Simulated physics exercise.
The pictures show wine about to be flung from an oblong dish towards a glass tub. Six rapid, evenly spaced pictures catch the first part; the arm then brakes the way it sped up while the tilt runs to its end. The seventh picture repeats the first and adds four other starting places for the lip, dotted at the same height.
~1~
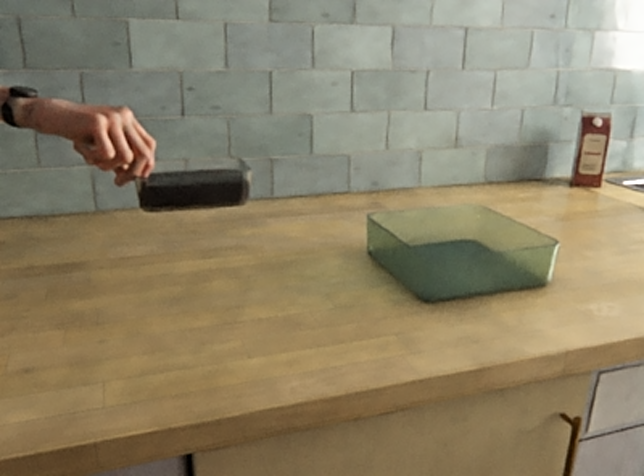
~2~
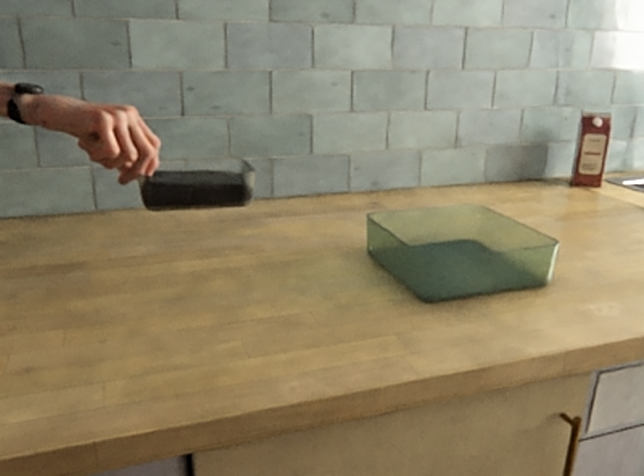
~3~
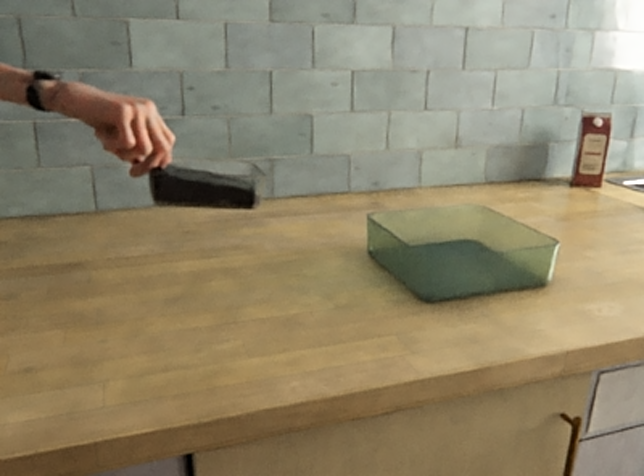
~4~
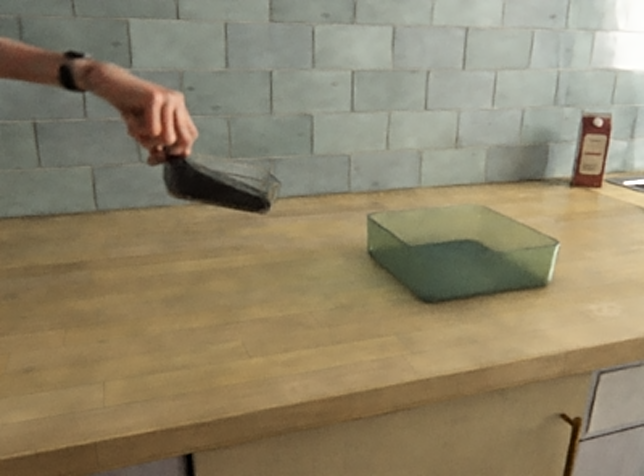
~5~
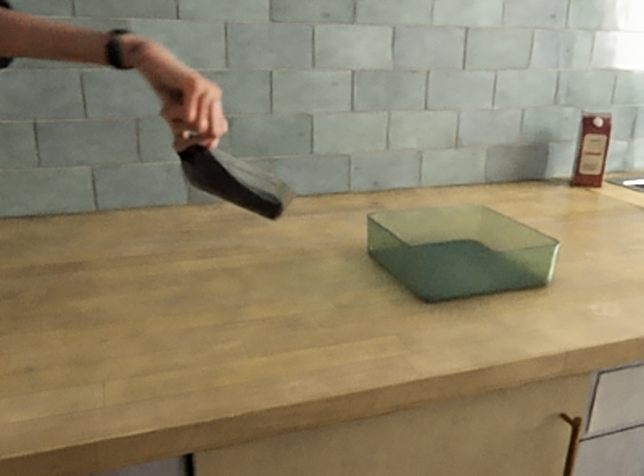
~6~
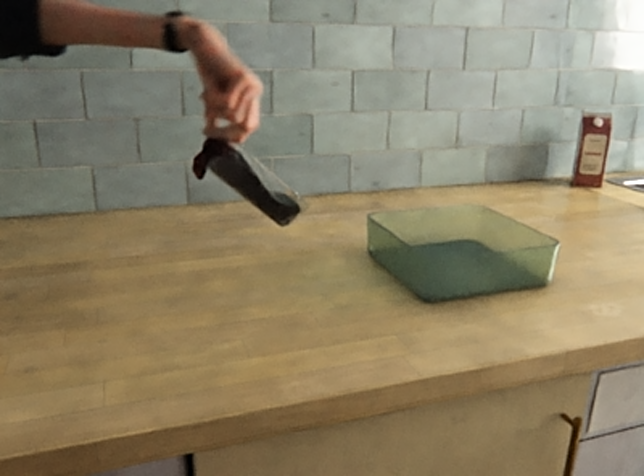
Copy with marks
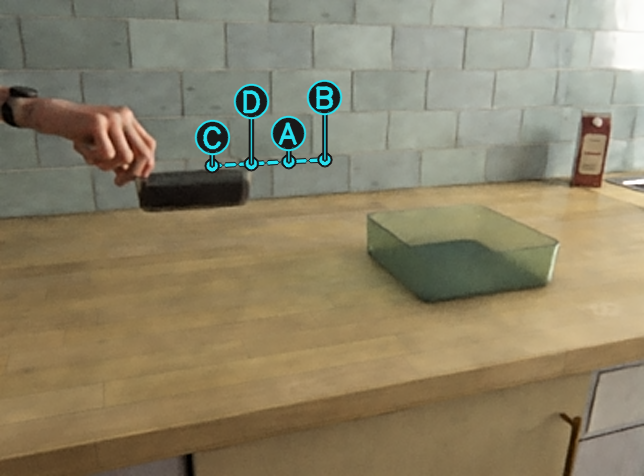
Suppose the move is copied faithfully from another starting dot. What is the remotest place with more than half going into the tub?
Choose B.
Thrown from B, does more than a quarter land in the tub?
Yes, it does.
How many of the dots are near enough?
One of them.
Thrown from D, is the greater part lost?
Yes, it does.
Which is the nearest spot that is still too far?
A it is.
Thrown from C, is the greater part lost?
Yes, it does.
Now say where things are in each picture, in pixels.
Upright, lip at (245, 164); tub from (419, 301) to (547, 282); nothing has left yet.
Upright, lip at (248, 164); nothing has left yet.
Tipped about 7°, lip at (259, 169); nothing has left yet.
Tipped about 16°, lip at (273, 176); wine is over the rim, down to (181, 156).
Tipped about 28°, lip at (288, 186); wine is over the rim, down to (183, 157).
Tipped about 42°, lip at (301, 197); wine is over the rim, down to (200, 174).
On the marked copy, A at (288, 161); B at (324, 159); C at (212, 165); D at (251, 163).
For spot A, about 32 % lands in the tub, 59 % falls short and 9 % goes beside or beyond.
For spot B, about 63 % lands in the tub, 25 % falls short and 12 % goes beside or beyond.
For spot C, about 0 % lands in the tub, 98 % falls short.
For spot D, about 3 % lands in the tub, 94 % falls short and 3 % goes beside or beyond.
